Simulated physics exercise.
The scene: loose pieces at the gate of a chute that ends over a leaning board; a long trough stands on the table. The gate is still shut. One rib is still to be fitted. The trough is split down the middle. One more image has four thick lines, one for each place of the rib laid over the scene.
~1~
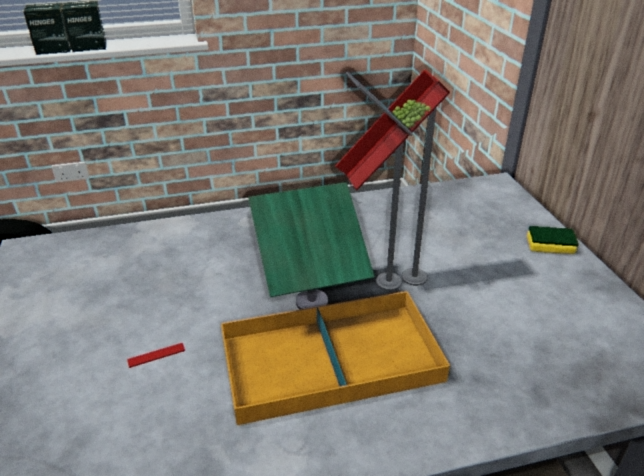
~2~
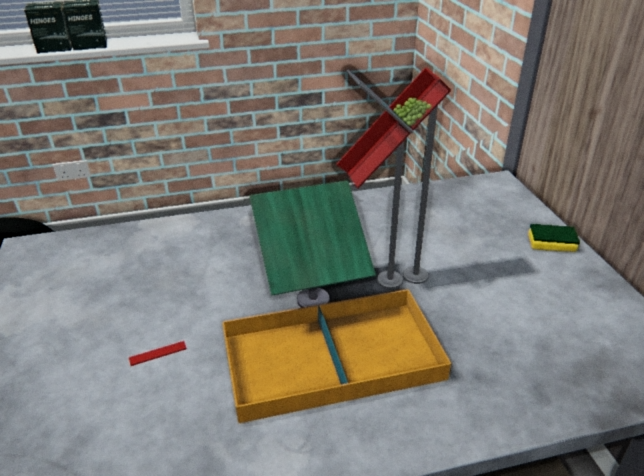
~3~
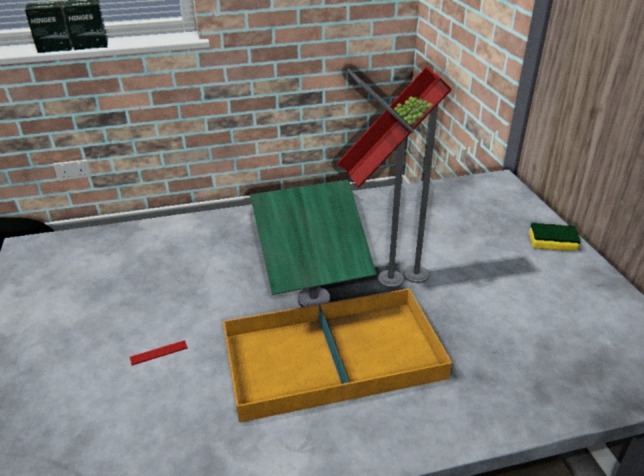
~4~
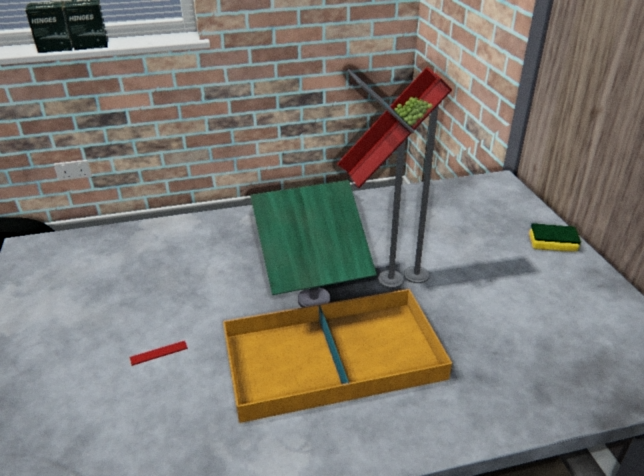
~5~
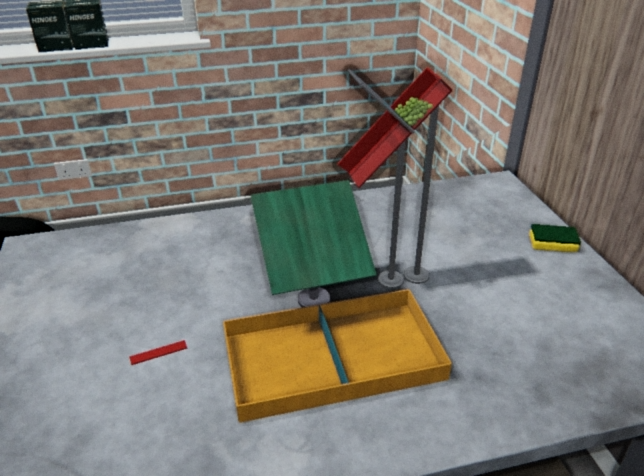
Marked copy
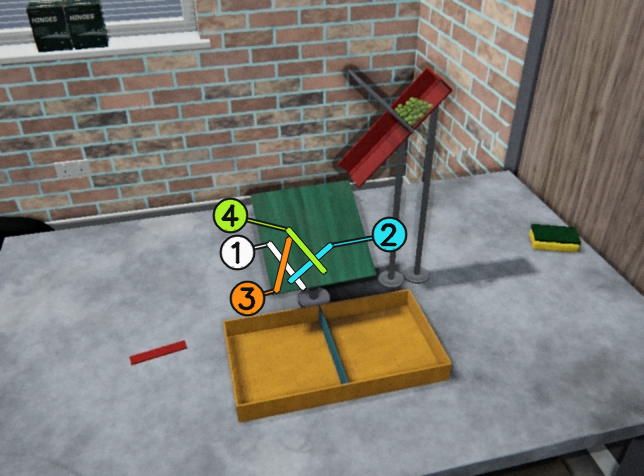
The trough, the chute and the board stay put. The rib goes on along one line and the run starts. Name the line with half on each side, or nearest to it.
I would pick line 1.
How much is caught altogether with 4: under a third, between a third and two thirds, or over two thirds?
Over two thirds.
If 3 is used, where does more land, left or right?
The left half.
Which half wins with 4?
The right half.
On the marked copy, line 1 from (269, 244) to (303, 287); line 2 from (330, 245) to (290, 280); line 3 from (289, 239) to (276, 290); line 4 from (288, 230) to (323, 270).
Choosing 1, of what is caught, about half in the left half, about half in the right.
Choosing 2, of what is caught, nearly all in the left half, a small part in the right.
Choosing 3, of what is caught, most in the left half, a small part in the right.
Choosing 4, of what is caught, a small part in the left half, nearly all in the right.
